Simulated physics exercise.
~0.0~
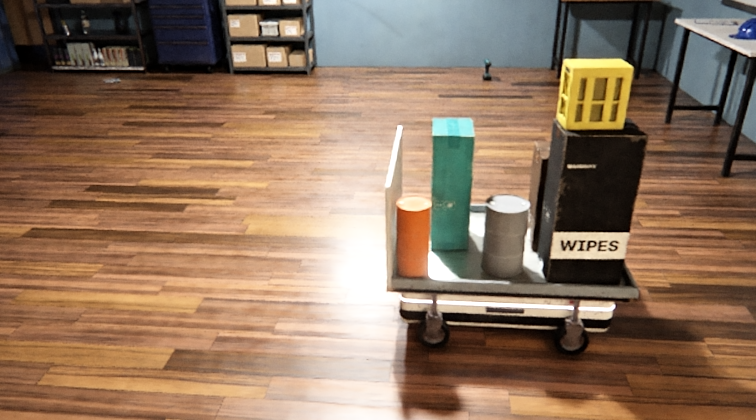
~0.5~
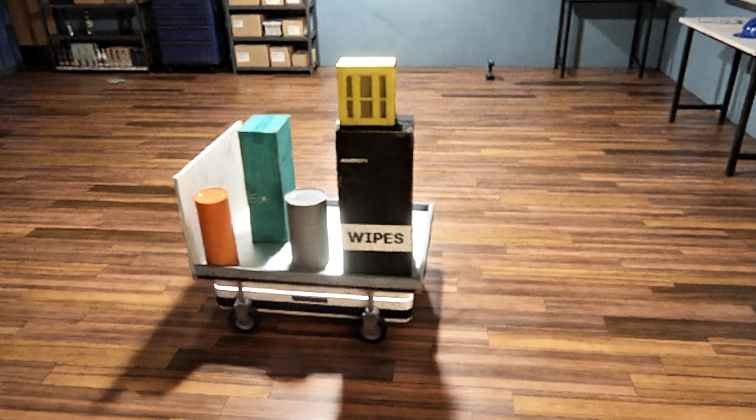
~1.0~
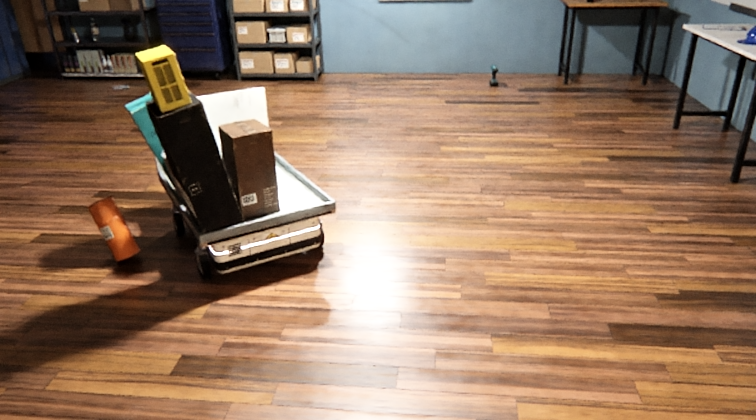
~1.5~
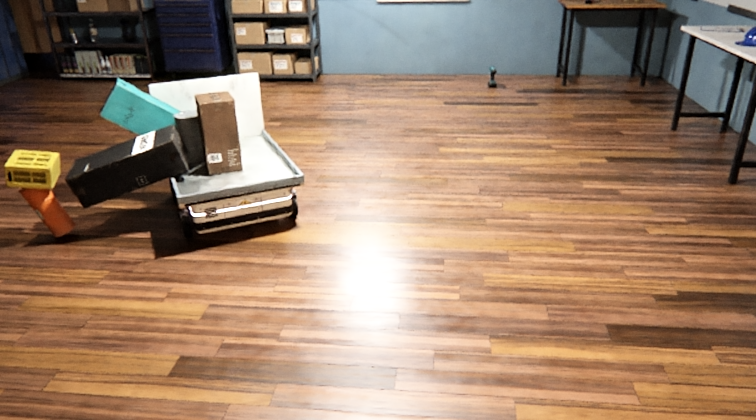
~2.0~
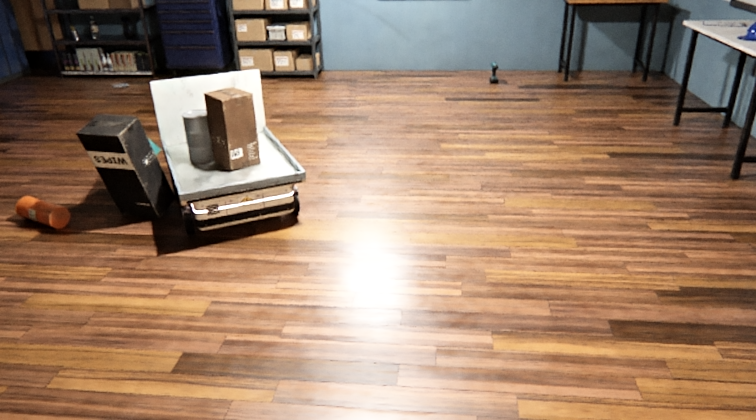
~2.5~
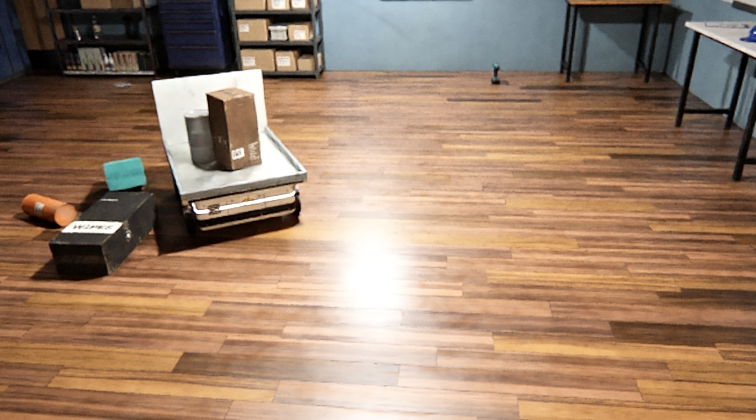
A wheeled cart stands on the plank floor of a workshop, seen from slightly above, with shelves and tables along the far wall. It carries an orange canister, a turquoise box and a grey canister, with a brown box partly hidden behind a tall black box topped by a yellow crate. The cart rolls left, then swings away toward the back as its load leans and the orange canister drops off. The crate, black box and turquoise box tumble off the left side as it stops. The brown box and grey canister stay upright aboard, while the orange canister, black box and turquoise box lie on the floor.
